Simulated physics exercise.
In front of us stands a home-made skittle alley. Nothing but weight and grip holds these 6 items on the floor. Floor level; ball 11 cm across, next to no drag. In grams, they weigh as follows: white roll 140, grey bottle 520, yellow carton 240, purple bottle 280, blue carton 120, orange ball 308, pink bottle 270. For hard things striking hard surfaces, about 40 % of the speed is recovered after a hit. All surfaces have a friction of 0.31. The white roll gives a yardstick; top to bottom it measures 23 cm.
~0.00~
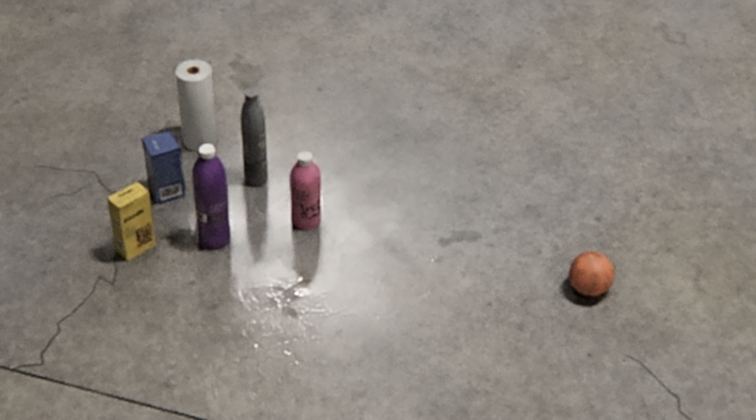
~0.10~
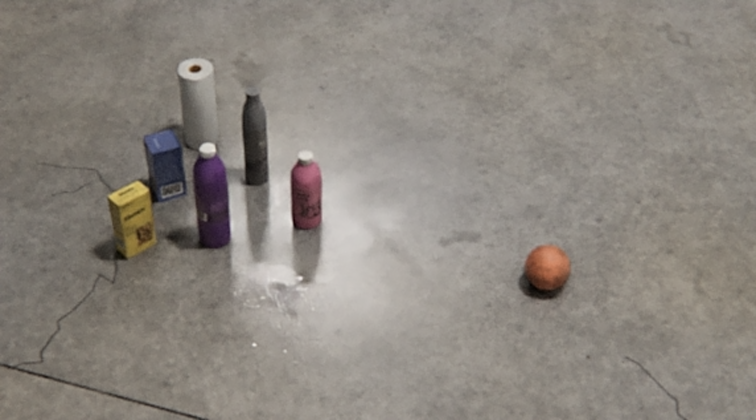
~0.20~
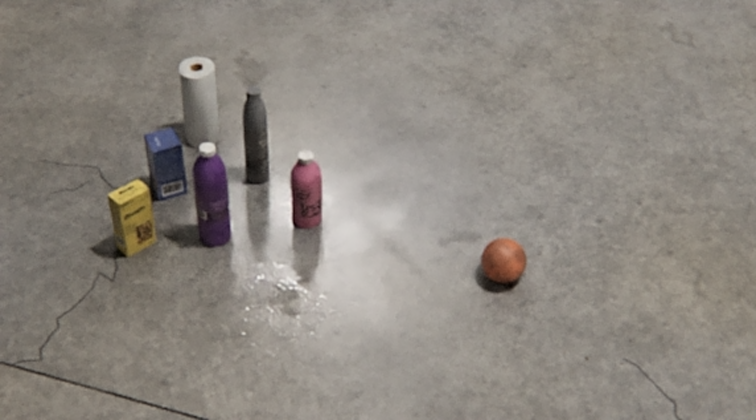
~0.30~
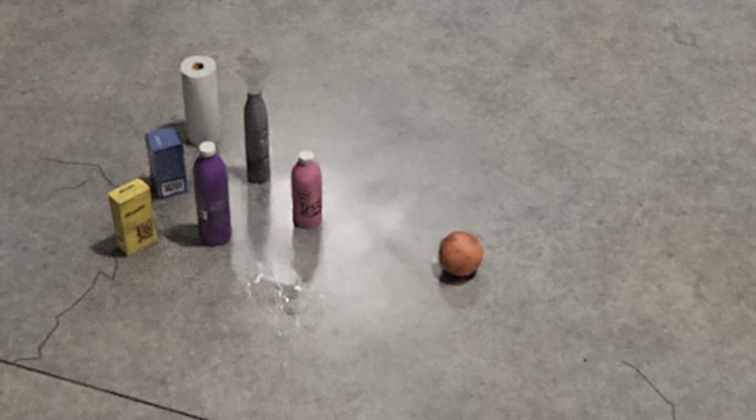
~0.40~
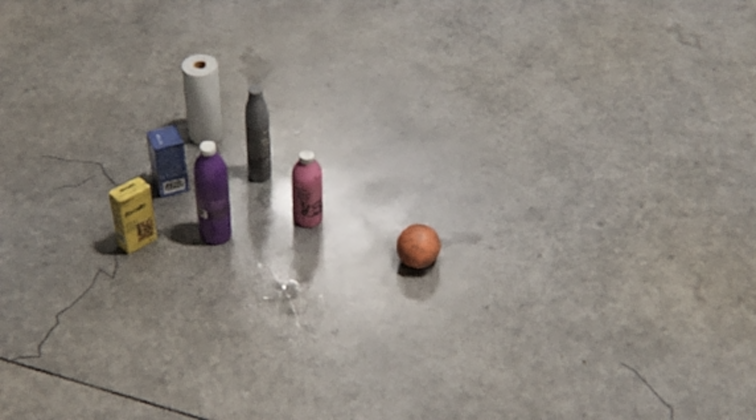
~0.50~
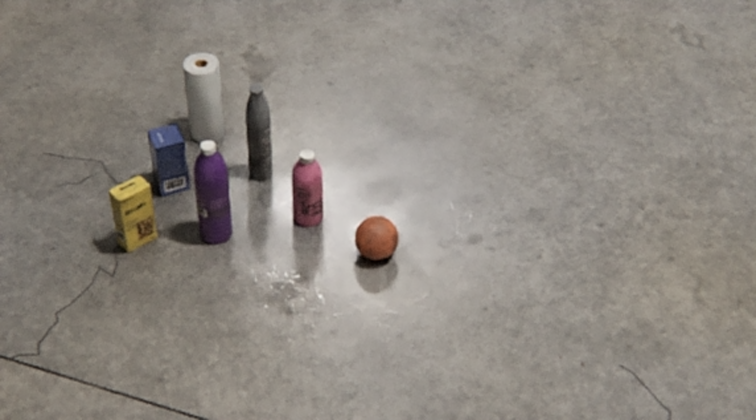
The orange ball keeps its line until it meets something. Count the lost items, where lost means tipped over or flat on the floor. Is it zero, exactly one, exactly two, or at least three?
It is zero.
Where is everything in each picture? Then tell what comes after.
In the first picture, ball has run 0 cm; orange ball (592, 274); white roll (197, 106); grey bottle (254, 137).
In the second picture, ball has run 10 cm; orange ball (547, 267); blue carton (165, 166).
In the third picture, ball has run 21 cm; orange ball (504, 261); yellow carton (133, 218).
In the fourth picture, ball has run 31 cm; orange ball (460, 254); blue carton (167, 163).
In the fifth picture, ball has run 42 cm; orange ball (419, 246); yellow carton (134, 216).
In the sixth picture, ball has run 52 cm; orange ball (377, 238); white roll (204, 99); grey bottle (259, 132).
After 0.90 s, ball has run 85 cm; orange ball near (241, 230); purple bottle 3° off upright; pink bottle moved 2 cm.
After 1.90 s, ball has run 121 cm; orange ball near (72, 293); purple bottle moved 2 cm; pink bottle moved 2 cm.
After 3.10 s, ball has run 167 cm; purple bottle moved 3 cm; pink bottle moved 2 cm.
In the end (4.0 s), all 6 under 8 cm from the start. At the end, from the last picture's camera, white roll near (204, 99), grey bottle near (259, 132).
